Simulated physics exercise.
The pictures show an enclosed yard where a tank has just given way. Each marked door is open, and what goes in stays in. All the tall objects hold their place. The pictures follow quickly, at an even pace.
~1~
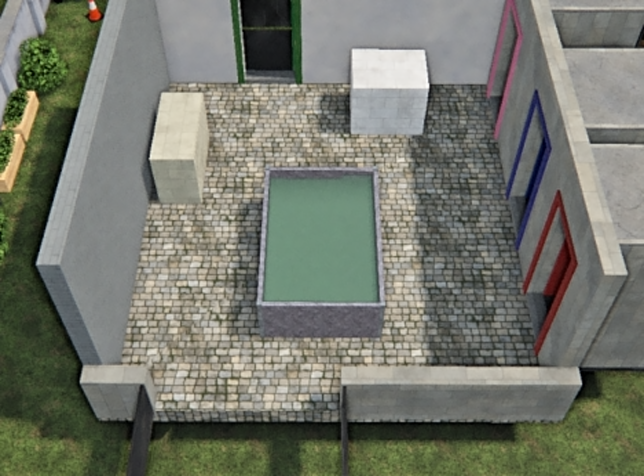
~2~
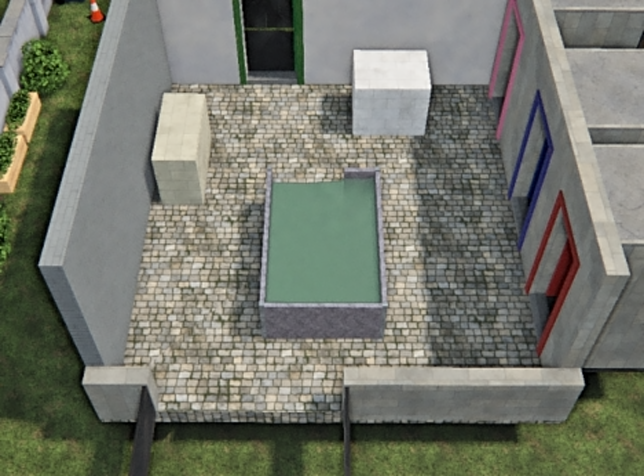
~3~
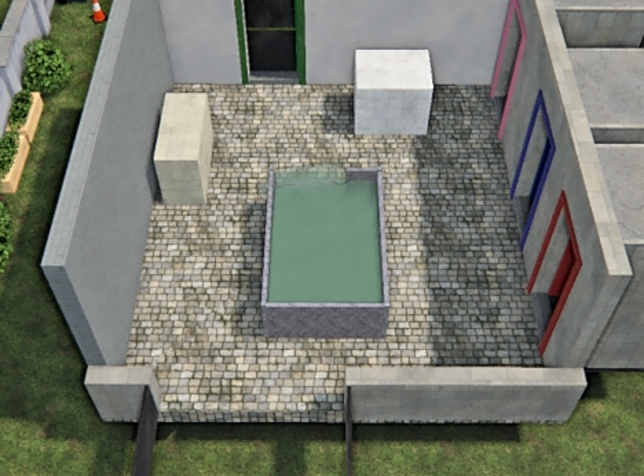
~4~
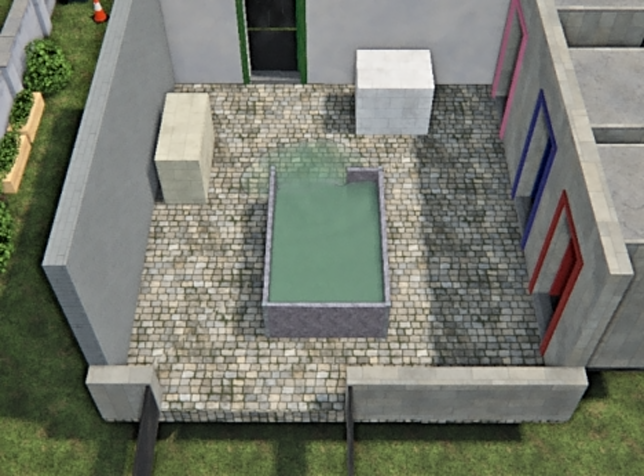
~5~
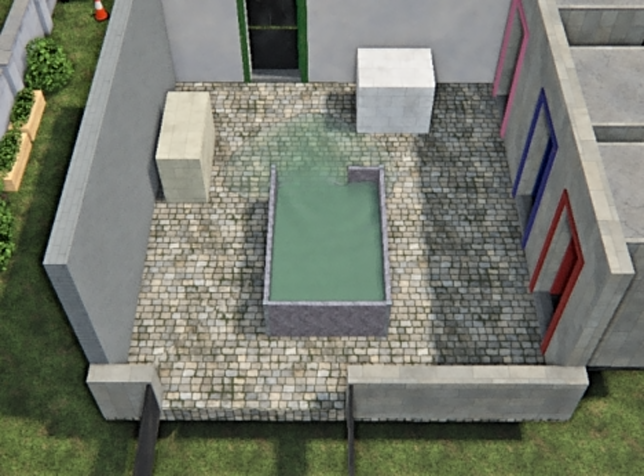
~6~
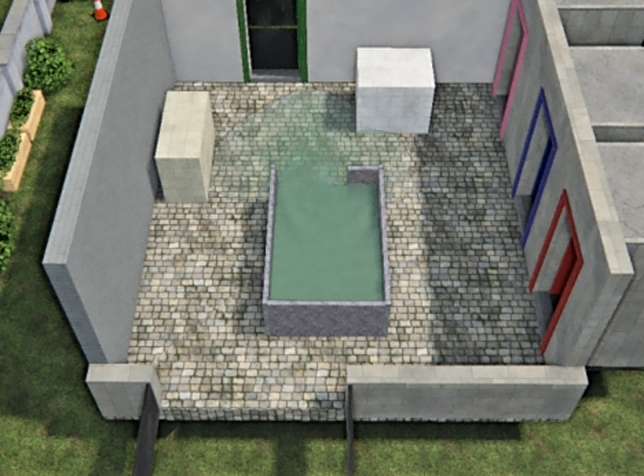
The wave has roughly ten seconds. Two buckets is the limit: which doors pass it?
In the end: The red door admits no more than that; the green door lets in a lot; the blue door admits no more than that; the pink door lets in a lot.
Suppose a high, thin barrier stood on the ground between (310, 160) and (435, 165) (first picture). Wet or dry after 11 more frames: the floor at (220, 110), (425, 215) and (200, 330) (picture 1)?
As listed: Covered, under water, not flooded.
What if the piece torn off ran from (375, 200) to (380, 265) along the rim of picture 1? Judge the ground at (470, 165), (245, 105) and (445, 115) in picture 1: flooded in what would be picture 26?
As listed: Covered, not flooded, under water.
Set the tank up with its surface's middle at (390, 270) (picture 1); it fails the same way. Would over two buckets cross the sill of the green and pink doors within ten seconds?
Then: Green is over, pink lets more in.
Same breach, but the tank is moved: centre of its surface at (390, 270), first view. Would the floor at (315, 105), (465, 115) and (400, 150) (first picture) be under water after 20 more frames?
In that order: Under water, flooded, wet.
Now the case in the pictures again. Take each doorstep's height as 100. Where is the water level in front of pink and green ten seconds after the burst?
Near 120 and 100 in a hundred.
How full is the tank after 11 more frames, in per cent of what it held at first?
About 50 per cent.
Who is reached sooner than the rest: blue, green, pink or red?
First comes the door marked green.
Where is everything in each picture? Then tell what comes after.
In the first picture, the open tank at (321, 235) is whole and still.
In the second picture, the front is at a hidden place, out from the gap on the open tank's far side.
In the third picture, water pours out on the open tank's far side and has run to (267, 180).
In the fourth picture, the front is at (328, 142), out from the gap on the open tank's far side.
In the fifth picture, the front is at (321, 116), out from the gap on the open tank's far side.
In the sixth picture, water pours out on the open tank's far side and has run to (304, 92).
A moment on, water covers 30 % of the floor; the red door not reached, the green door over two buckets in, the blue door not reached, the pink door not reached.
Next, water covers 35 % of the floor; the red door not reached, the green door far over two buckets in, the blue door not reached, the pink door wet at the sill, nothing in.
Then, water covers 45 % of the floor; the red door not reached, the green door far over two buckets in, the blue door wet at the sill, nothing in, the pink door over two buckets in.
Later, water covers 85 % of the floor; the red door wet at the sill, nothing in, the green door far over two buckets in, the blue door wet at the sill, nothing in, the pink door over two buckets in.
In the end, water covers 95 % of the floor; the red door wet at the sill, nothing in, the green door far over two buckets in, the blue door wet at the sill, nothing in, the pink door far over two buckets in.
